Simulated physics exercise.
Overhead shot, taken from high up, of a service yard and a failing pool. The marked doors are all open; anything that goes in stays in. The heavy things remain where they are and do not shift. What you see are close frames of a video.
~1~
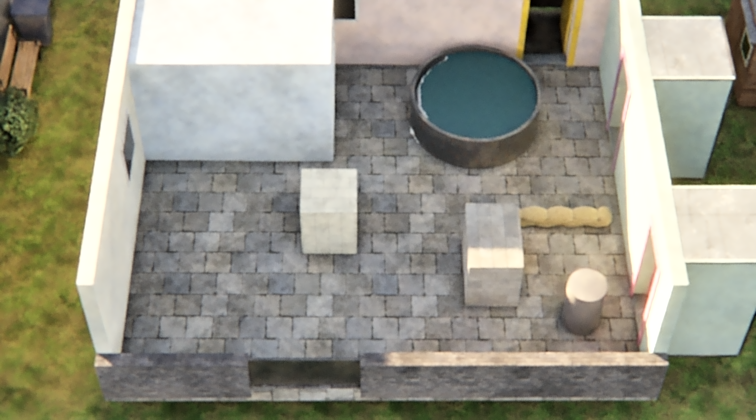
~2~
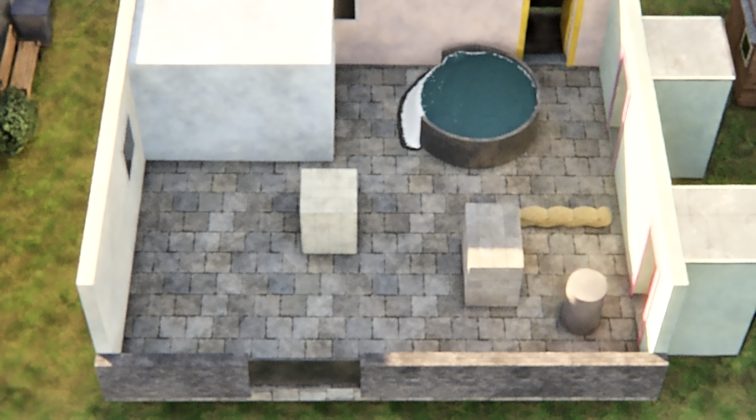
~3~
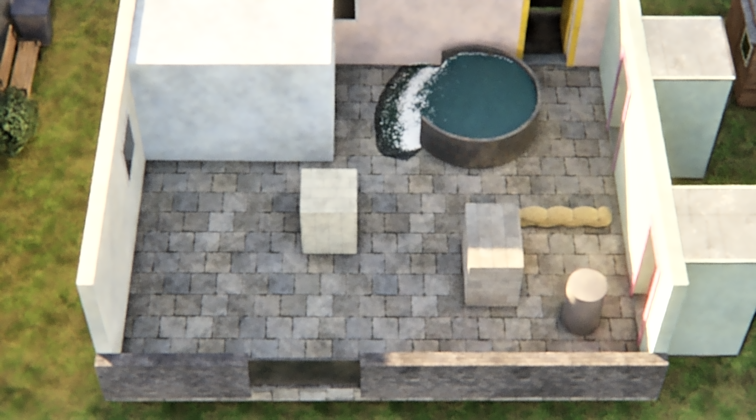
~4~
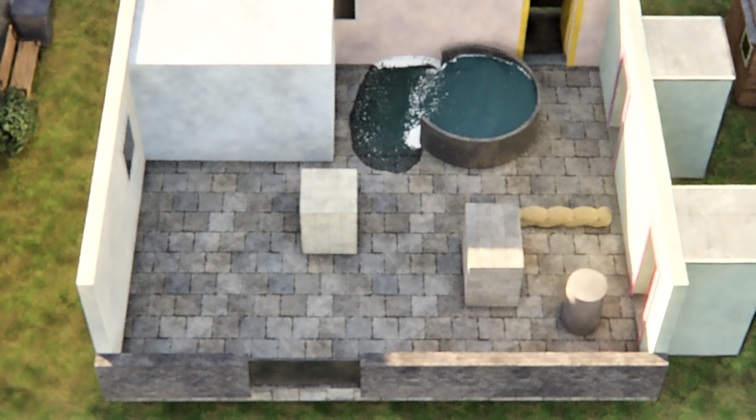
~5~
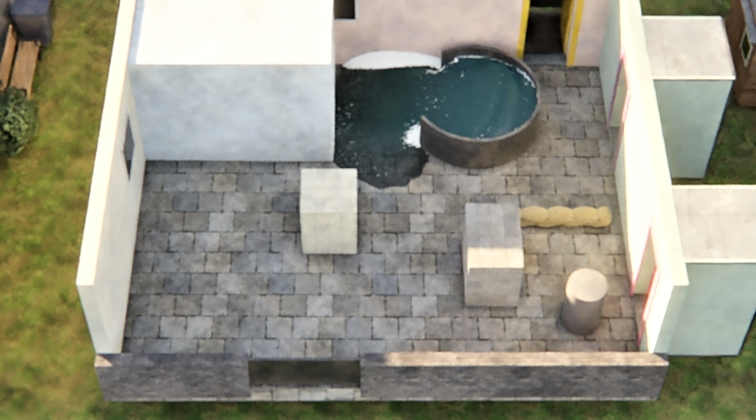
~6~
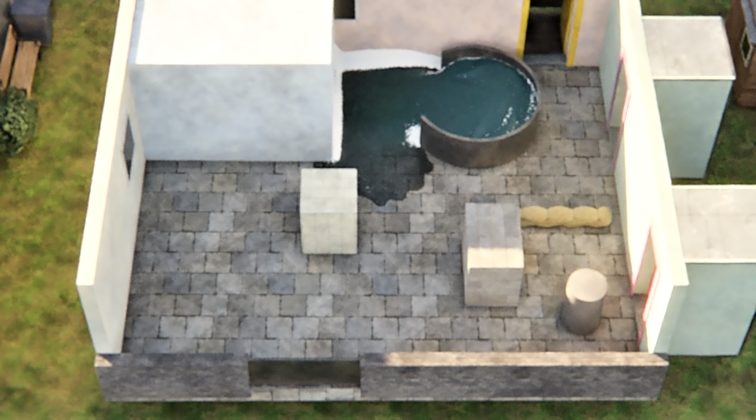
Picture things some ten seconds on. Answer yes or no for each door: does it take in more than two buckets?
Purple door: No; yellow door: No; pink door: No.
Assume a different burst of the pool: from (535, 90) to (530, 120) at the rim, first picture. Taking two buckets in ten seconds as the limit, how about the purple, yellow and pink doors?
So the purple one ends up above, the yellow one ends up above and the pink one ends up below.
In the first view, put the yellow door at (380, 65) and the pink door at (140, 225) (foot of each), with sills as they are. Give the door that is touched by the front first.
The yellow one.
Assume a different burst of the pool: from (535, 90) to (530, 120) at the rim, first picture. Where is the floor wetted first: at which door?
That would be the purple door.
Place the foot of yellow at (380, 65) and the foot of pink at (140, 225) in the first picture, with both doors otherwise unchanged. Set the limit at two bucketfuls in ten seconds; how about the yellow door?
Yellow: Exceeds the limit.
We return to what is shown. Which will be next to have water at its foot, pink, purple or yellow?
That's the one in yellow.
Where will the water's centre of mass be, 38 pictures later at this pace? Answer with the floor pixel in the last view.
That comes out near (417, 193).
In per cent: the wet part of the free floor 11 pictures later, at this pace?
It comes to 20 per cent.
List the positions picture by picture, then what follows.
In the first frame, still water in the round pool at (476, 95).
In the second frame, the front is at (411, 148), out from the gap at (416, 100).
In the third frame, water pours out at (416, 101) and has run to (389, 152).
In the fourth frame, the front is at (376, 164), out from the gap at (415, 103).
In the fifth frame, water pours out at (415, 103) and has run to (334, 157).
In the sixth frame, the front is at a hidden place, out from the gap at (415, 103).
A moment on, water covers 15 % of the floor; the purple door not reached, the yellow door wet at the sill, nothing in, the pink door not reached.
Next, water covers 20 % of the floor; the purple door not reached, the yellow door wet at the sill, nothing in, the pink door not reached.
Then, water covers 50 % of the floor; the purple door not reached, the yellow door wet at the sill, nothing in, the pink door not reached.
Later, water covers 80 % of the floor; the purple door wet at the sill, nothing in, the yellow door wet at the sill, nothing in, the pink door wet at the sill, nothing in.
In the end, water covers 95 % of the floor; the purple door wet at the sill, nothing in, the yellow door wet at the sill, nothing in, the pink door wet at the sill, nothing in.
